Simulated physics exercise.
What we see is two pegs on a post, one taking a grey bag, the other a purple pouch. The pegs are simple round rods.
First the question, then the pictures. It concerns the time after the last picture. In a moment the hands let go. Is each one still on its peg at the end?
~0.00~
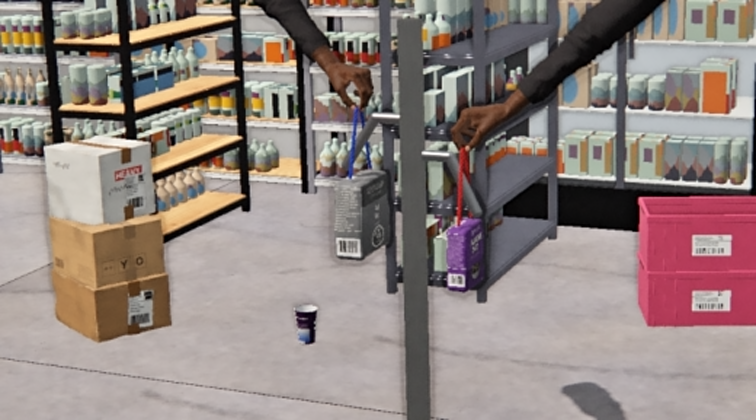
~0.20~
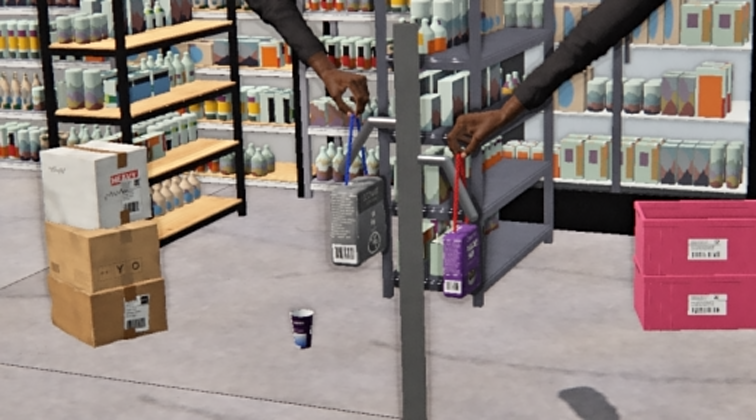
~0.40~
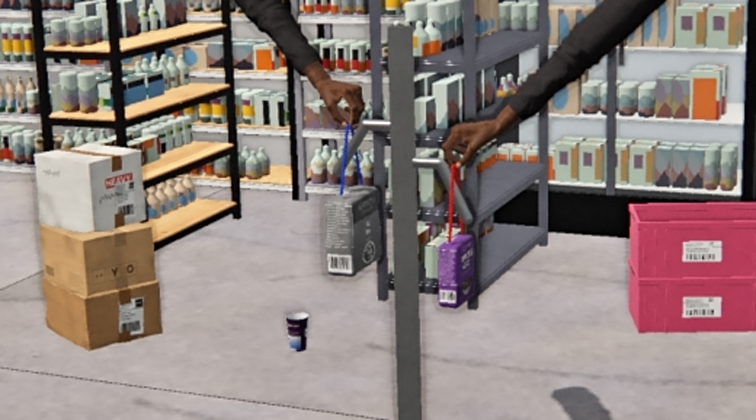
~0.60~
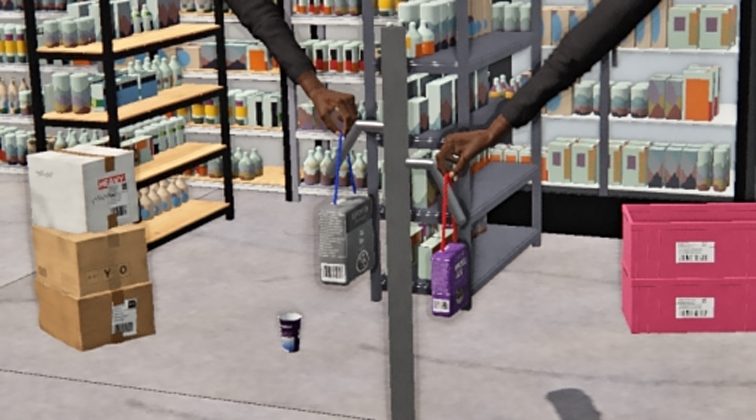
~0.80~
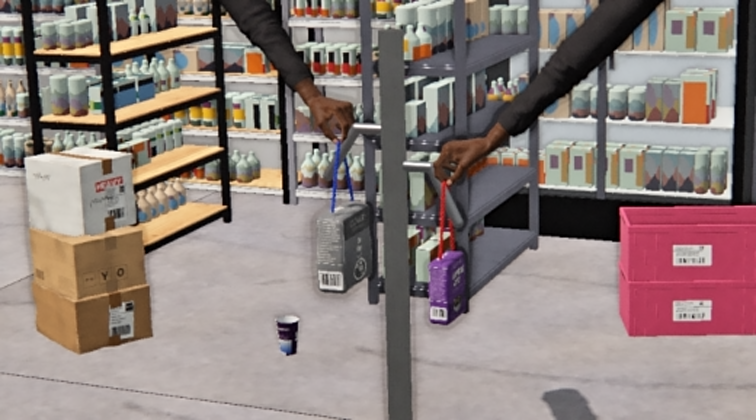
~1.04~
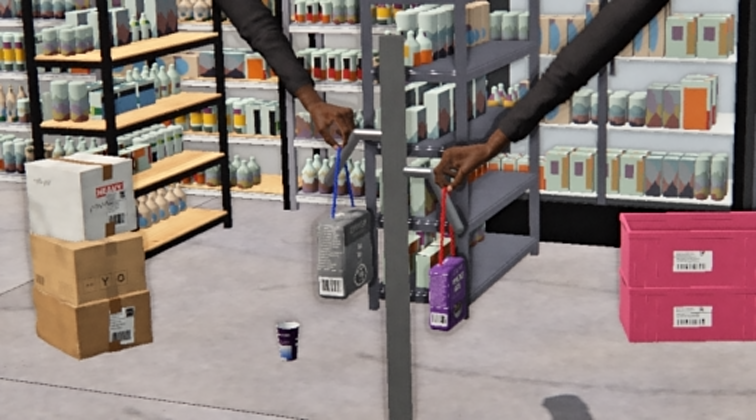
I expect the grey bag will fall off. I expect the purple pouch will fall off.
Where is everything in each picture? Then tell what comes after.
The first picture shows grey bag (362, 214); purple pouch (465, 255); left peg tip (347, 165); right peg tip (476, 212).
The second picture shows grey bag (358, 221); purple pouch (461, 261).
The third picture shows grey bag (353, 230); purple pouch (456, 271).
The fourth picture shows grey bag (347, 239); purple pouch (450, 280).
The fifth picture shows grey bag (344, 247); purple pouch (447, 288).
The sixth picture shows grey bag (345, 253); purple pouch (448, 294); left peg tip (329, 181), sloping steeply down; right peg tip (458, 228), sloping steeply down.
After 1.32 s, grey bag falling near (347, 337); purple pouch falling near (449, 380).
After 1.56 s, grey bag on the floor; purple pouch on the floor.
At rest, grey bag on the floor; purple pouch on the floor. The grey bag slips off its peg and the purple pouch drops to the floor.
